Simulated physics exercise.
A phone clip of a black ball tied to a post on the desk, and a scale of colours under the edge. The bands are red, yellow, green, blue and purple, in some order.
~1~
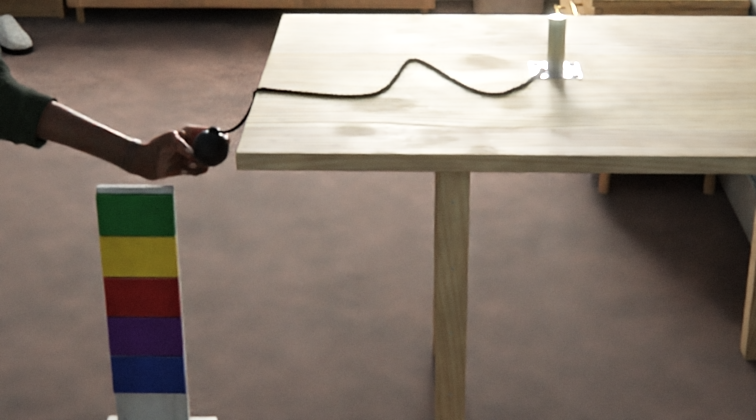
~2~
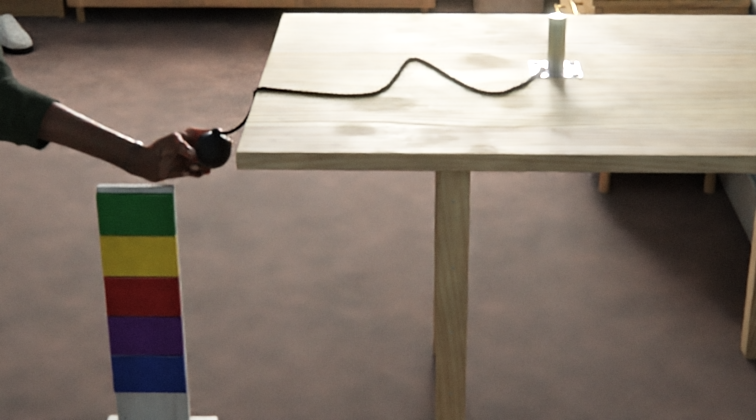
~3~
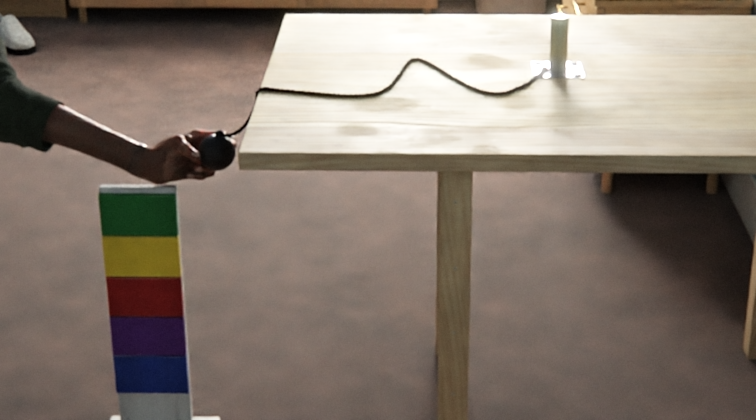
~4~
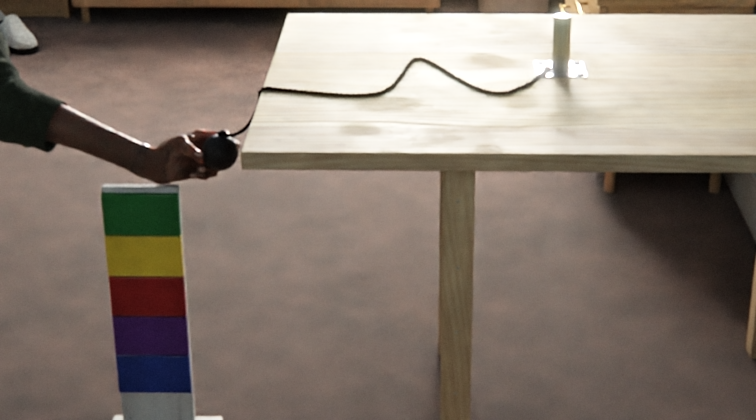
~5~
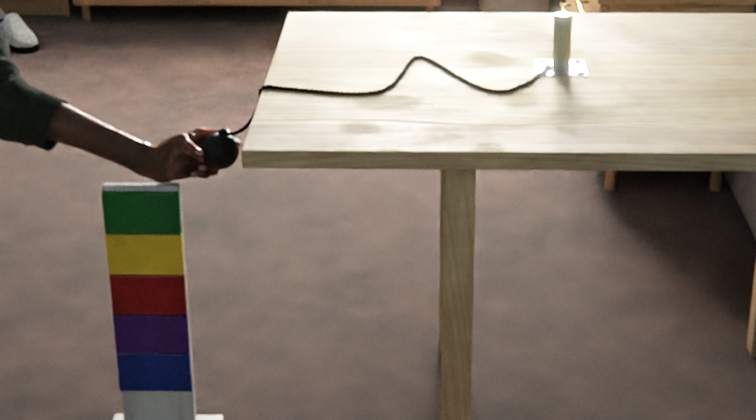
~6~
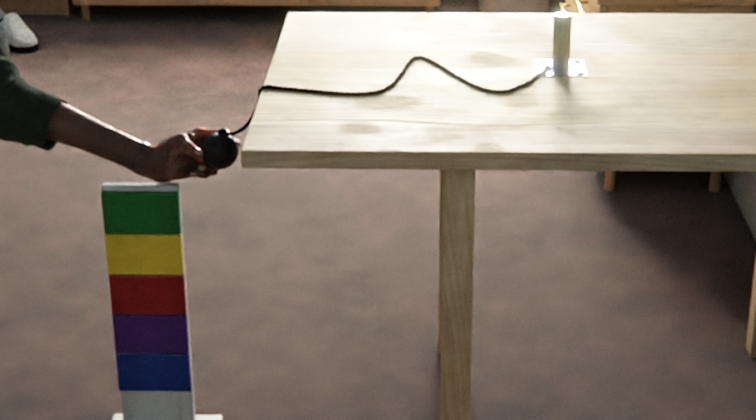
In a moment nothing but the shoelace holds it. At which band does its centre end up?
The purple one.
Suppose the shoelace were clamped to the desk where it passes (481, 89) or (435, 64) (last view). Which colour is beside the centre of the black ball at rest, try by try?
It would be red; yellow.
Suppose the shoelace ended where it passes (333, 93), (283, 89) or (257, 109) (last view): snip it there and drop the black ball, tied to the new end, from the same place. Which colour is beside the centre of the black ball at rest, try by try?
Try by try: Green; yellow; red.
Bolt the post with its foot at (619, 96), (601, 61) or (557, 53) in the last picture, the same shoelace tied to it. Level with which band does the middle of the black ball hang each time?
One after the other, red; red; purple.
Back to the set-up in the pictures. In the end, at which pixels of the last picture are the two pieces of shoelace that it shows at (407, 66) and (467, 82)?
At (283, 80), then (411, 74).
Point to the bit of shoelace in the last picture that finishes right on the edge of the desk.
At (403, 73), roughly.
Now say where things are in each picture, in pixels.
In the first frame, black ball (211, 148); green (135, 217); yellow (139, 257); red (142, 298); purple (145, 337); blue (148, 376).
In the second frame, black ball (213, 150); shoelace through (527, 83) (458, 82) (407, 62) (383, 89) (291, 91).
In the third frame, black ball (217, 152).
In the fourth frame, black ball (220, 152); shoelace through (531, 83) (463, 82) (412, 61) (388, 89) (295, 91).
In the fifth frame, black ball (221, 151).
In the sixth frame, black ball (220, 151); shoelace through (532, 81) (463, 80) (412, 60) (388, 88) (296, 90).
Soon after, ball near (239, 323); level with purple.
After that, ball near (295, 323); level with purple.
And then, ball near (264, 333); level with purple.
In the end, ball near (276, 331); level with purple. The shoelace holds its middle at purple.
